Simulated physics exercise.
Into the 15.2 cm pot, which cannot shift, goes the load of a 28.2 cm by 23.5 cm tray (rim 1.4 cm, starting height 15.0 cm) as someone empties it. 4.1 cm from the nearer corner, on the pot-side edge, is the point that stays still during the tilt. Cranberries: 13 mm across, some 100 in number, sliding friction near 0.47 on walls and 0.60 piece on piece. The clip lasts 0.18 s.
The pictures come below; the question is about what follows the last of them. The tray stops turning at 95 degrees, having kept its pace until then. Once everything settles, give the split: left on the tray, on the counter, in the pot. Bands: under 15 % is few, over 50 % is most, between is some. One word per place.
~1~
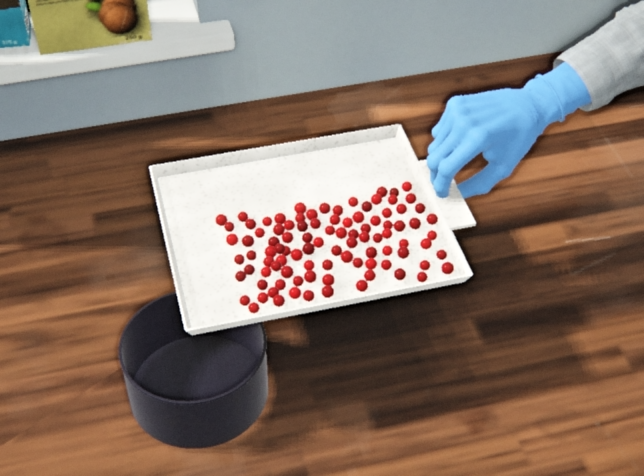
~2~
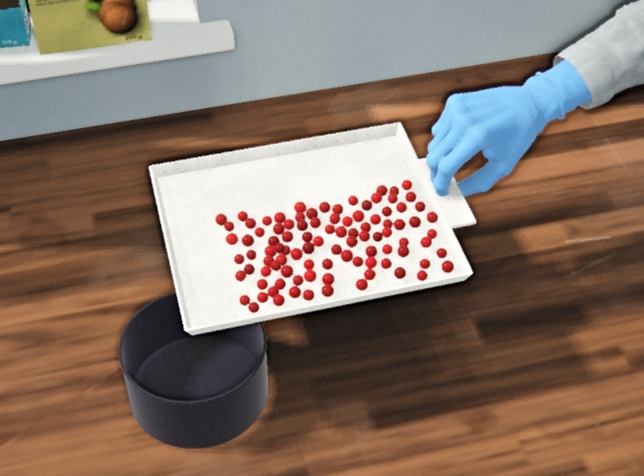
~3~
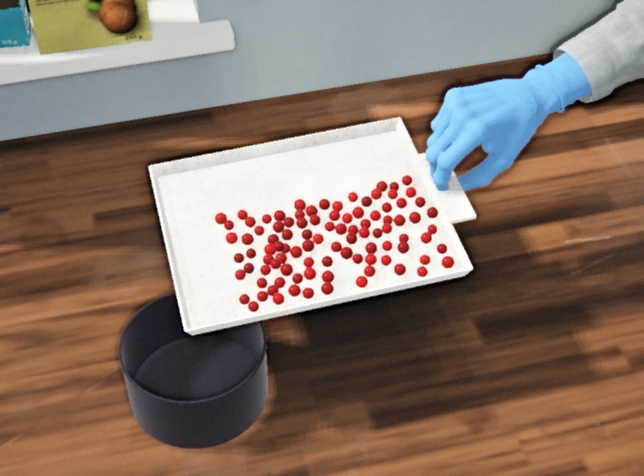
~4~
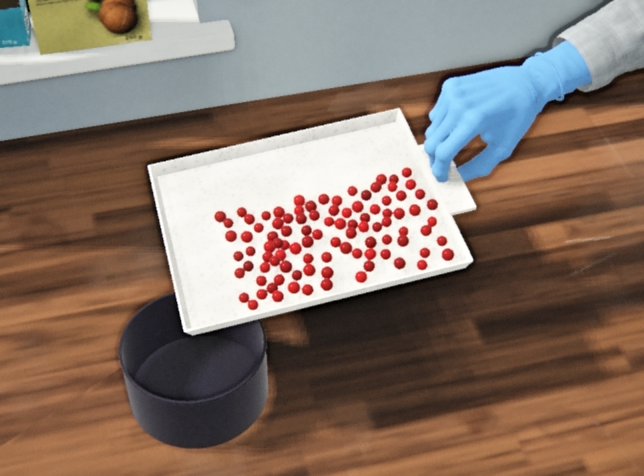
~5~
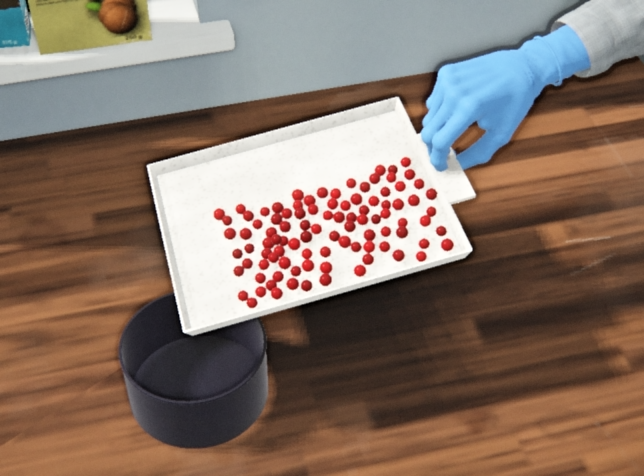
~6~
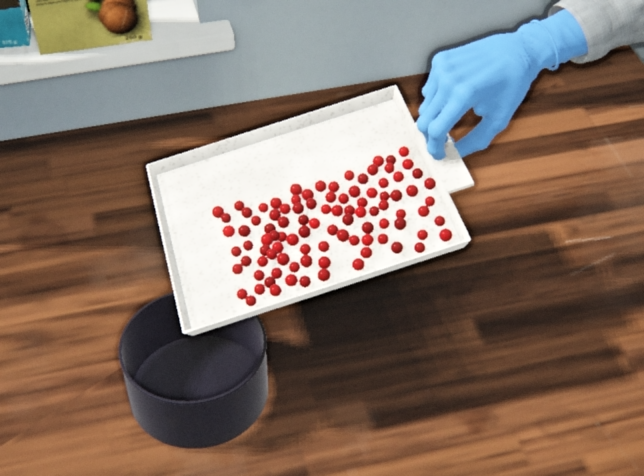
Left on the tray: Few, counter: Some, pot: Most.
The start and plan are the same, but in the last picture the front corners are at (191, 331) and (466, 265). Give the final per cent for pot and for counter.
Split: Pot = 40, counter = 60.
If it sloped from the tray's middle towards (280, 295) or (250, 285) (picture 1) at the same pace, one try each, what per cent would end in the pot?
Near 45 and 65 percent, in that order.
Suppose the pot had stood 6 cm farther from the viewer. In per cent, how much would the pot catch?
In that setup it would come to near 45 per cent.
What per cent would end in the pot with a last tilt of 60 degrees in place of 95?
I'd put it at close to 35 per cent.
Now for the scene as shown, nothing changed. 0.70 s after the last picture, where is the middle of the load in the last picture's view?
(158, 333), roughly.
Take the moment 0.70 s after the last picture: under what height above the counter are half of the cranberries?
Median height: Approx. 10 cm.
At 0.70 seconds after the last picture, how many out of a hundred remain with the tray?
About 45 per cent.
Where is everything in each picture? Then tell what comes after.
Tray tilt 0 degrees, front corners at (191, 325) and (465, 272); middle of the pieces at (337, 251); pot at (193, 343), in the first picture.
Tray tilt 0 degrees, front corners at (191, 325) and (465, 270); middle of the pieces at (337, 250), in the second picture.
Tray tilt 2 degrees, front corners at (190, 325) and (465, 265); middle of the pieces at (336, 247), in the third picture.
Tray tilt 4 degrees, front corners at (190, 325) and (465, 257), lowest corner left front; middle of the pieces at (336, 242), in the fourth picture.
Tray tilt 8 degrees, front corners at (189, 326) and (464, 247), lowest corner left front; middle of the pieces at (334, 236), in the fifth picture.
Tray tilt 11 degrees, front corners at (188, 326) and (462, 237), lowest corner left front; middle of the pieces at (333, 230); pot at (193, 343), in the sixth picture.
Then, 0.42 s after the last picture, tilt 52 degrees; the tray holds 100 %, the pot 0 %.
Then, 0.70 s after the last picture, tilt 78 degrees; the tray holds 45 %, the pot 30 %.
Then, 1.09 s after the last picture, tilt 95 degrees; the tray holds 0 %, the pot 65 %.
In the end, tray 0 %, counter 35 %, pot 65 %.
